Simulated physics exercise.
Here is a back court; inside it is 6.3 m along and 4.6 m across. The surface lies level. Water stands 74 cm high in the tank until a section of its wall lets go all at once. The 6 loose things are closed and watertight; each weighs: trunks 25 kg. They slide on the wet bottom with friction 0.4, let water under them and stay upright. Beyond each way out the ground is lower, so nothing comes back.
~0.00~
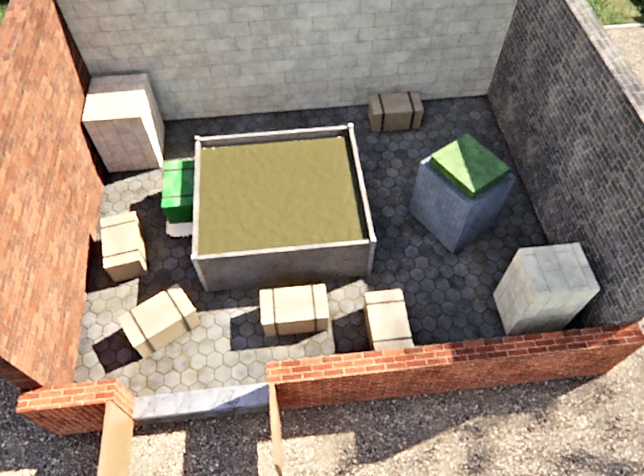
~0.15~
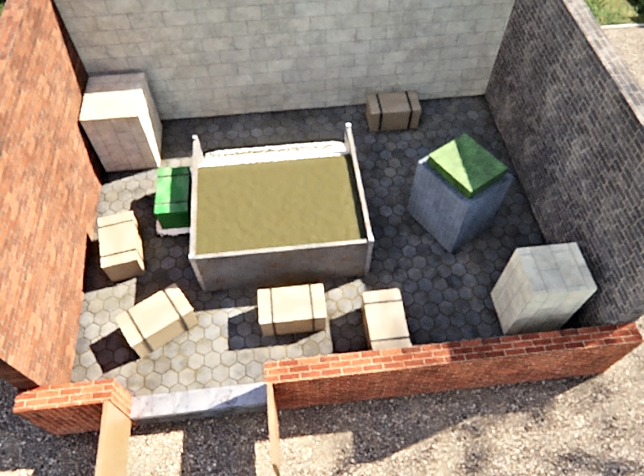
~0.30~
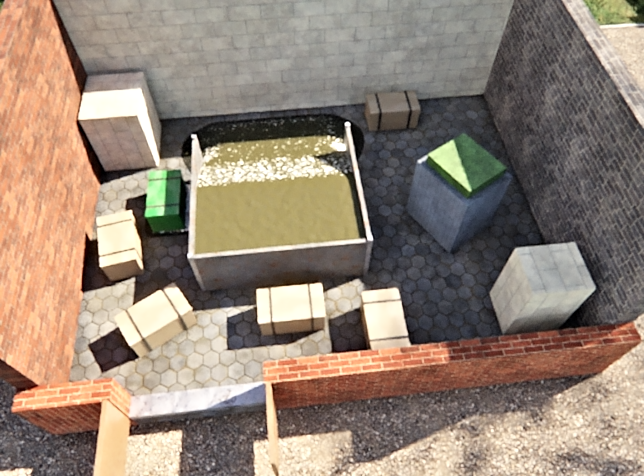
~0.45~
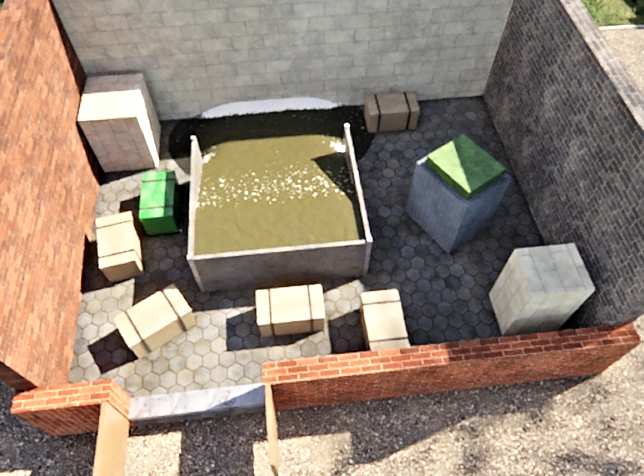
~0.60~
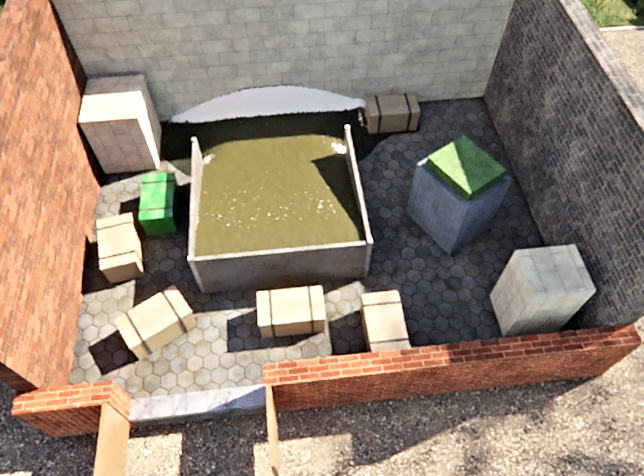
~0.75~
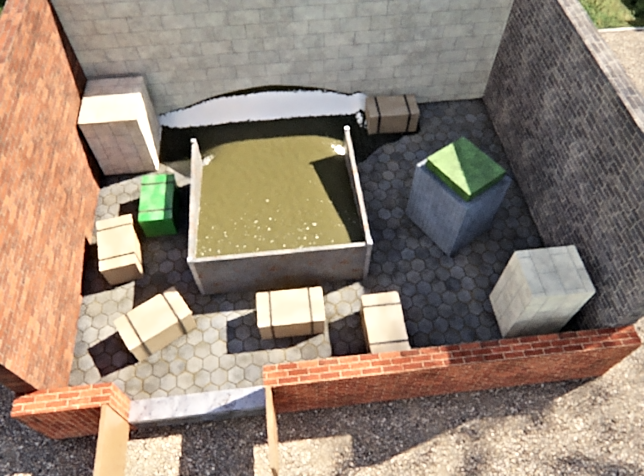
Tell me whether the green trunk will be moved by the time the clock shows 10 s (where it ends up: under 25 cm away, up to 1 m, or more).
The green trunk gets carried off.
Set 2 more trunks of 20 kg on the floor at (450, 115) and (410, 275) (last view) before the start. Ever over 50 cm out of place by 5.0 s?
In that order: Over, less.
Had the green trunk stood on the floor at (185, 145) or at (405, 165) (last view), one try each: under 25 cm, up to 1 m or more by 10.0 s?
In that order: It travels far; it gets carried off.
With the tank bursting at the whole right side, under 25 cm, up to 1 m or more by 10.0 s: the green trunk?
In that case the green trunk ends far away.
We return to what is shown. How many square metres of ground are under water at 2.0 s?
About 15 m2.
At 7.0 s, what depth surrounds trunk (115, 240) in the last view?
Roughly 9 cm.
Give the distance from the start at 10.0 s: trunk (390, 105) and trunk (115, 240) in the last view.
In turn: 450 cm, washed out.
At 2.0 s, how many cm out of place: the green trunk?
Roughly 30 cm by then.
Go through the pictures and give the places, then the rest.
The first picture shows the green trunk at (180, 183) rests on the ground; 4.0 m2 under water; 0 of 6 have shifted.
The second picture shows the green trunk at (173, 189), on the bottom, 10 cm from its start; water covers 5.3 m2; 1 of 6 have shifted.
The third picture shows the green trunk at (164, 192), on the bottom, 22 cm from its start; 6.9 m2 under water; 1 of 6 have shifted.
The fourth picture shows the green trunk at (157, 194) rests on the ground, 30 cm from its start; 8.1 m2 under water; 1 of 6 have shifted.
The fifth picture shows the green trunk at (157, 195) rests on the ground, 31 cm from its start; water covers 8.4 m2; 1 of 6 have shifted.
The sixth picture shows the green trunk at (157, 197), on the bottom, 31 cm from its start; water covers 8.6 m2; 1 of 6 have shifted.
After 2.0 s the green trunk is near (156, 202), 0.3 m from its start, aground; 0 of 6 are out; 0 afloat.
After 4.5 s the green trunk is near (200, 379), 2.7 m from its start, aground; 1 of 6 are out; 2 afloat.
After 7.0 s the green trunk has gone out; 2 of 6 are out; 4 afloat.
After 10.0 s the green trunk has gone out; 3 of 6 are out; 2 afloat.
